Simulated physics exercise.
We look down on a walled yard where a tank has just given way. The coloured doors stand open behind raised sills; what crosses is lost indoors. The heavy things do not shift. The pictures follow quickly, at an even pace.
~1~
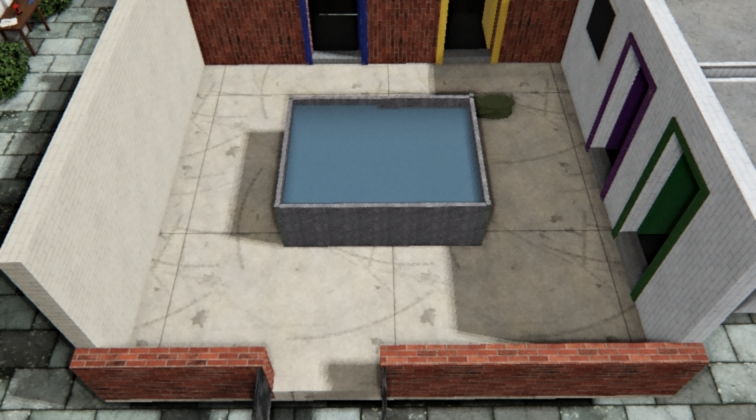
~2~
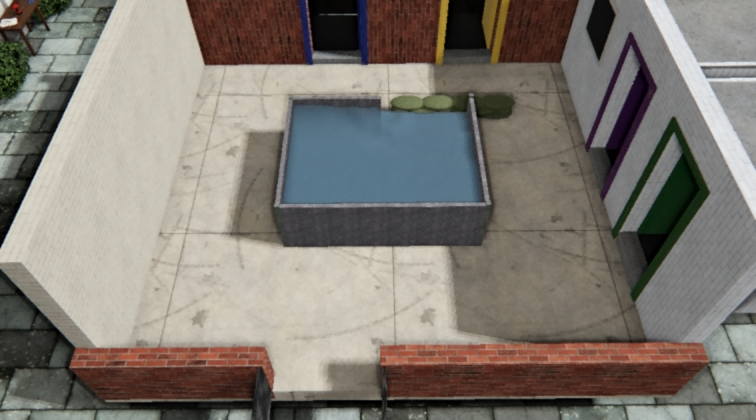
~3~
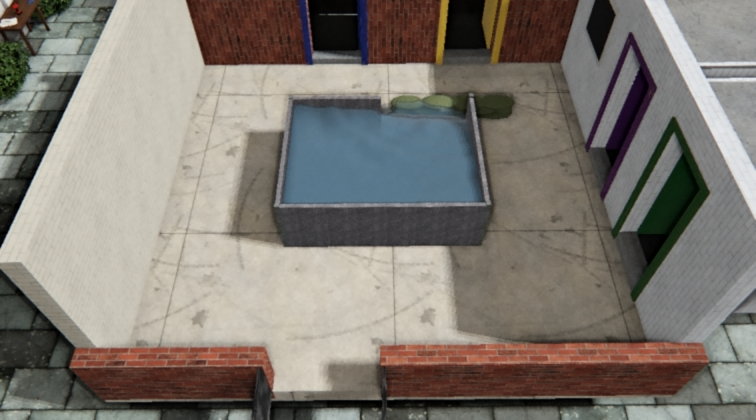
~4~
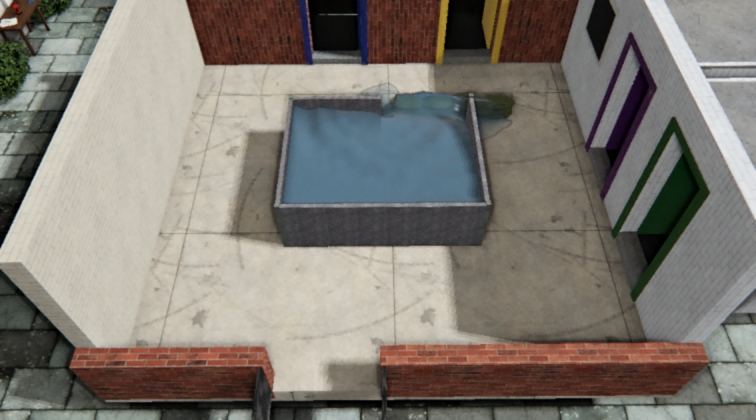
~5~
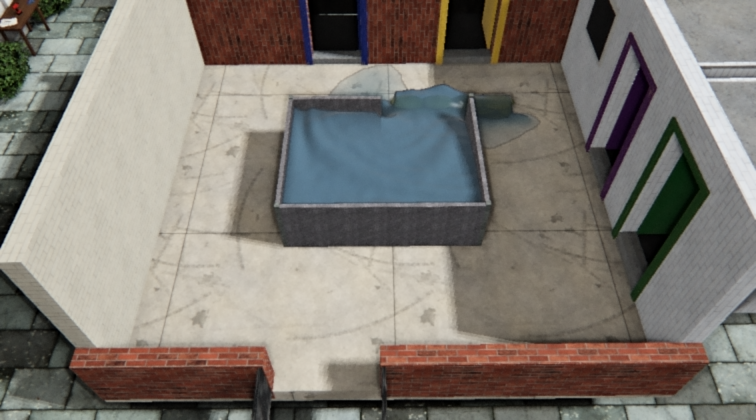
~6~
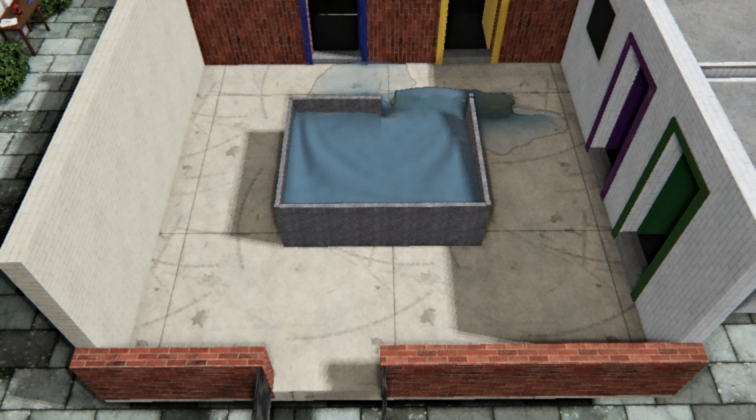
An open tank in a walled yard breaks at the back, and water spreads behind it.
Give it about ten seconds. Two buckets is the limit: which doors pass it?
One by one: The purple door takes more than that; the blue door takes more than that; the green door stays under that; the yellow door takes more than that.
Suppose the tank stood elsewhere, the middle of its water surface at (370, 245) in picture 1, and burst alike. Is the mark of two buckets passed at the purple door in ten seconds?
My reading: Purple lets more in.
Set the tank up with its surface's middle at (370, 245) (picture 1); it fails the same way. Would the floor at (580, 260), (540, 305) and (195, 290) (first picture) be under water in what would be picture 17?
In turn: Not flooded, free of water, free of water.
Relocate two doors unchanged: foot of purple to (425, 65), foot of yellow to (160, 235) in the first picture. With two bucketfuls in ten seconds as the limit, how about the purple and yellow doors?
My reading: Purple door floods, yellow door keeps below it.
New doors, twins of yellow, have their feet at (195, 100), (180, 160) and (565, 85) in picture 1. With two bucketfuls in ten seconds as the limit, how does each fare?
One after the other: Passes that mark, takes less, takes more.
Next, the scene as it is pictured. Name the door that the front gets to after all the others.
That is the green door.
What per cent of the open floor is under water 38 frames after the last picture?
I make it 90 per cent.
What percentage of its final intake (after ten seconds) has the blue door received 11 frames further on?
Roughly 60 per cent.
A moment on, water covers 35 % of the floor; the purple door under two buckets in, the blue door under two buckets in, the green door not reached, the yellow door wet at the sill, nothing in.
Next, water covers 45 % of the floor; the purple door over two buckets in, the blue door over two buckets in, the green door wet at the sill, nothing in, the yellow door over two buckets in.
Then, water covers 60 % of the floor; the purple door far over two buckets in, the blue door far over two buckets in, the green door wet at the sill, nothing in, the yellow door over two buckets in.
Later, water covers 90 % of the floor; the purple door far over two buckets in, the blue door far over two buckets in, the green door wet at the sill, nothing in, the yellow door over two buckets in.
In the end, water covers 95 % of the floor; the purple door far over two buckets in, the blue door far over two buckets in, the green door wet at the sill, nothing in, the yellow door over two buckets in.
